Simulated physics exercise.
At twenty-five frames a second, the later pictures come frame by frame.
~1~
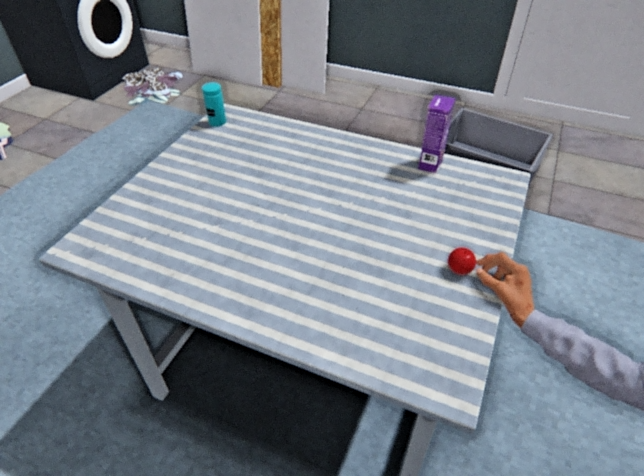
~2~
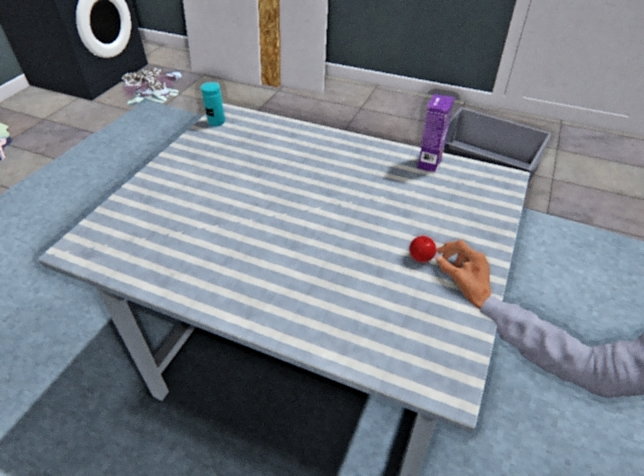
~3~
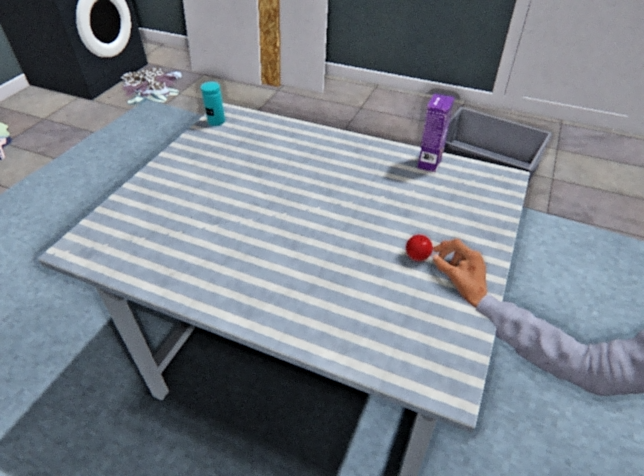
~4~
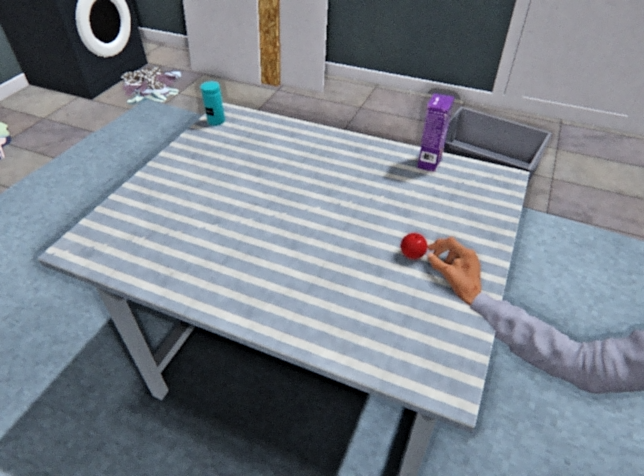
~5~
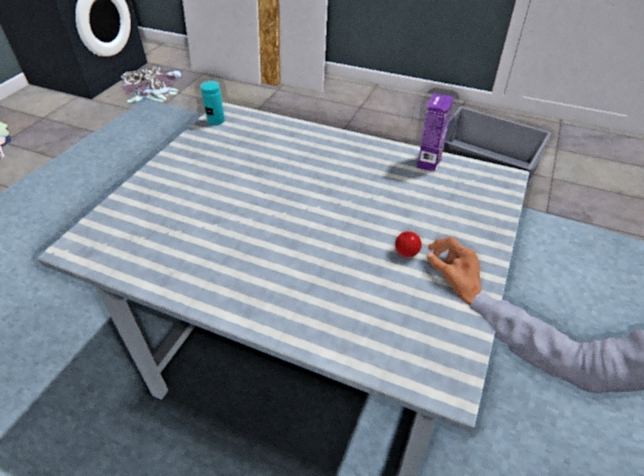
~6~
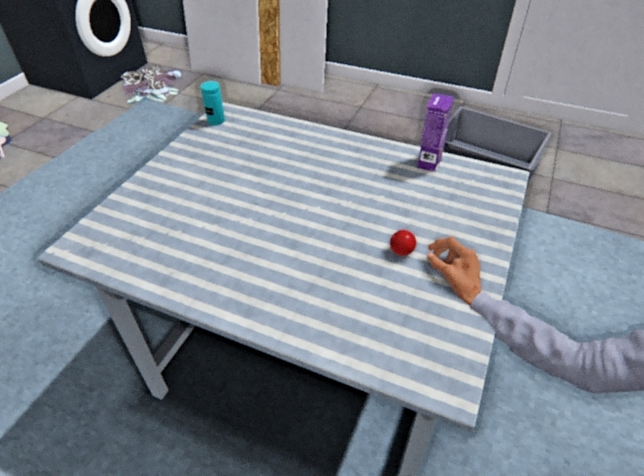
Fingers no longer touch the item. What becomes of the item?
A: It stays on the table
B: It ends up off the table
A, it stays on the table.
Then, 0.10 s on from there, red apple shifted about its own width near (391, 239).
Then, 0.30 s on from there, red apple shifted well along near (372, 234).
Then, 0.60 s on from there, red apple shifted well along near (355, 229).
In the end, moved from the start, red apple. At the end, from the last picture's camera, red apple near (350, 228).
